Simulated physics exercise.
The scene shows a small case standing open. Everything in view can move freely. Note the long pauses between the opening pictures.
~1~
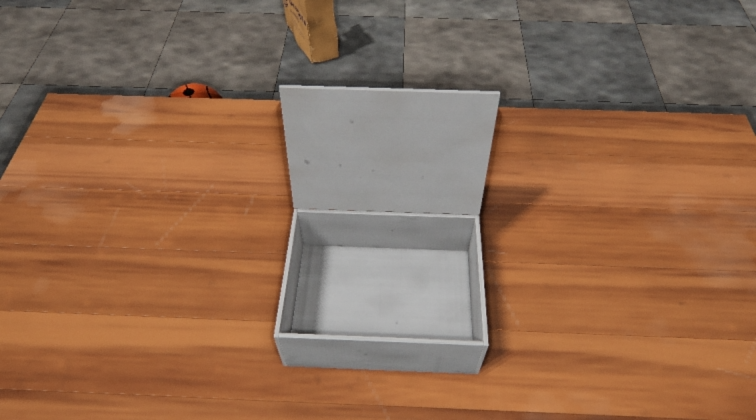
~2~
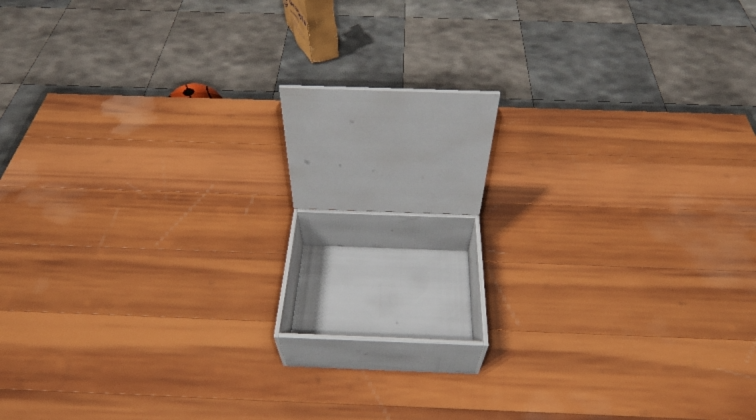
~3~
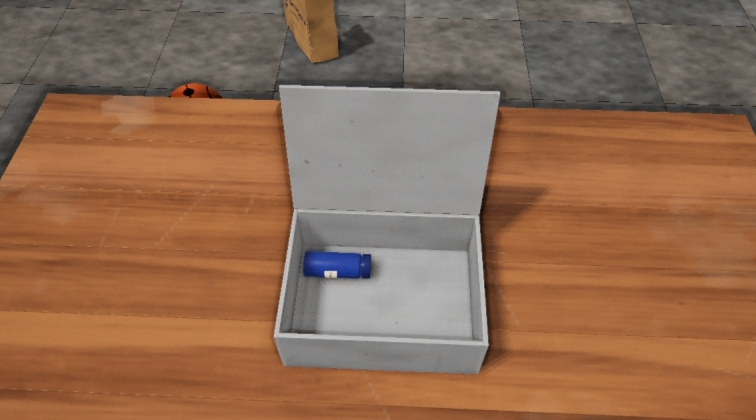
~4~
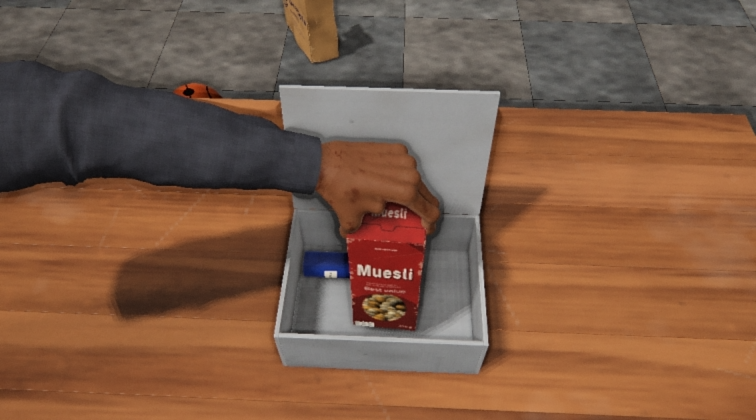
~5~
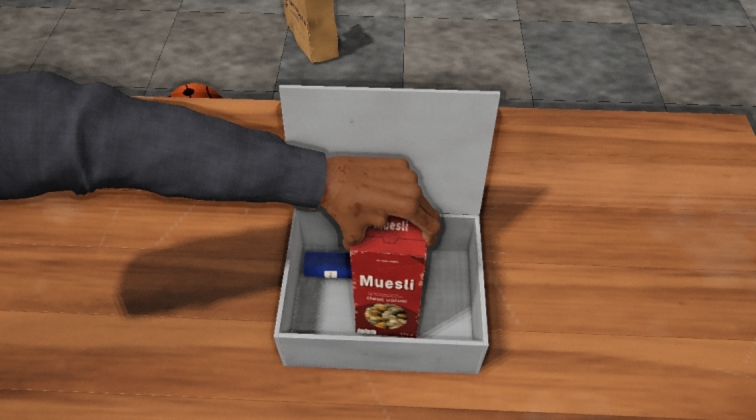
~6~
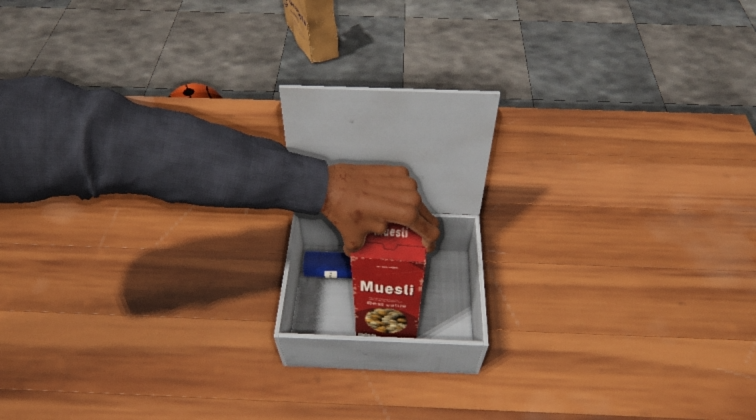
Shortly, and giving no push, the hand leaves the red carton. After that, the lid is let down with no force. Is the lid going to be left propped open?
The lid stays raised.
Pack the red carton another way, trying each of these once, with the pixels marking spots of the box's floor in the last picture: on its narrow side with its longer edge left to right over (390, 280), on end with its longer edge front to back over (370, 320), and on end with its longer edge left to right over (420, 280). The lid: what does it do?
Well, the first try leaves the lid lying shut, the second leaves it standing open, and the third leaves it standing open.
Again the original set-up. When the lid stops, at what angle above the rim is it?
Near 50°.
Then, 1.00 s past the last view, lid starting down.
Then, 1.30 s past the last view, lid 78° above the rim.
Then, 1.50 s past the last view, lid 65° above the rim.
Then, 1.60 s past the last view, lid 58° above the rim.
Finally, lid 52° above the rim; both still in place. Final places as the last picture's camera would see them, red carton near (389, 284).
